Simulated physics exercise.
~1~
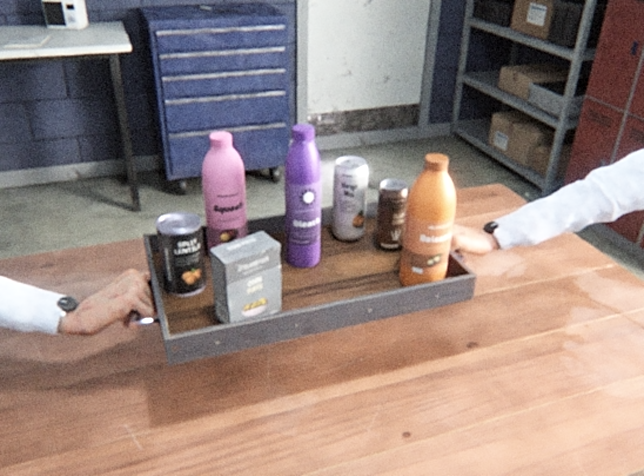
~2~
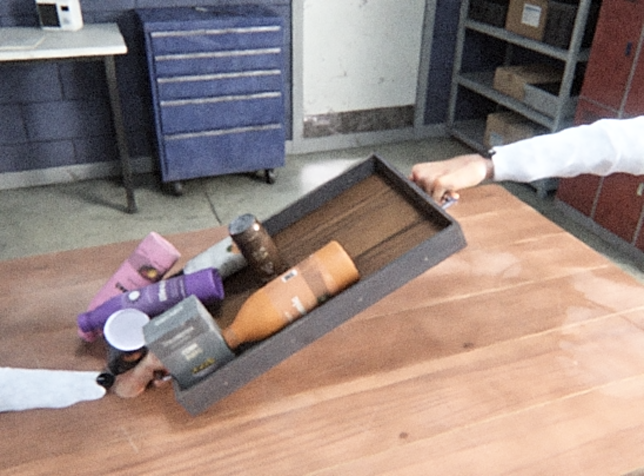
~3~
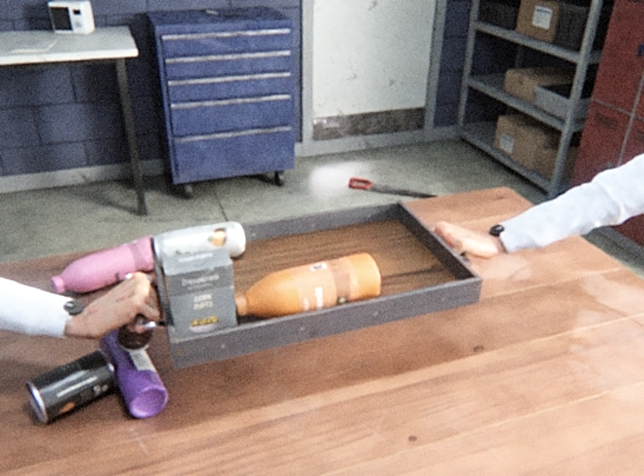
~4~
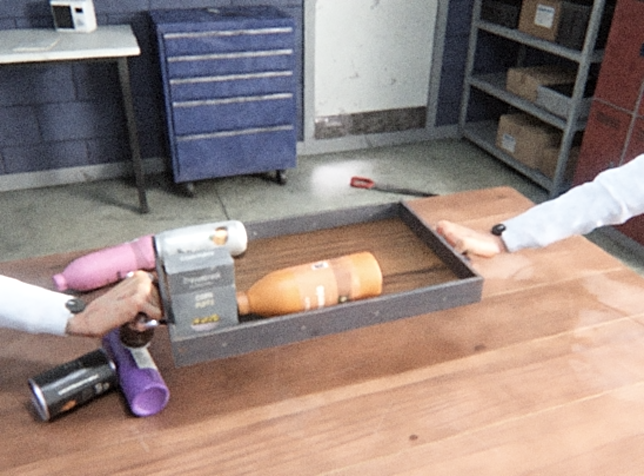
A tray of bottles, cans and a grey packet was tipped steeply down to the left by two hands, then levelled, leaving the orange bottle and white can lying on it beside the upright packet, while the other four items ended up off it.
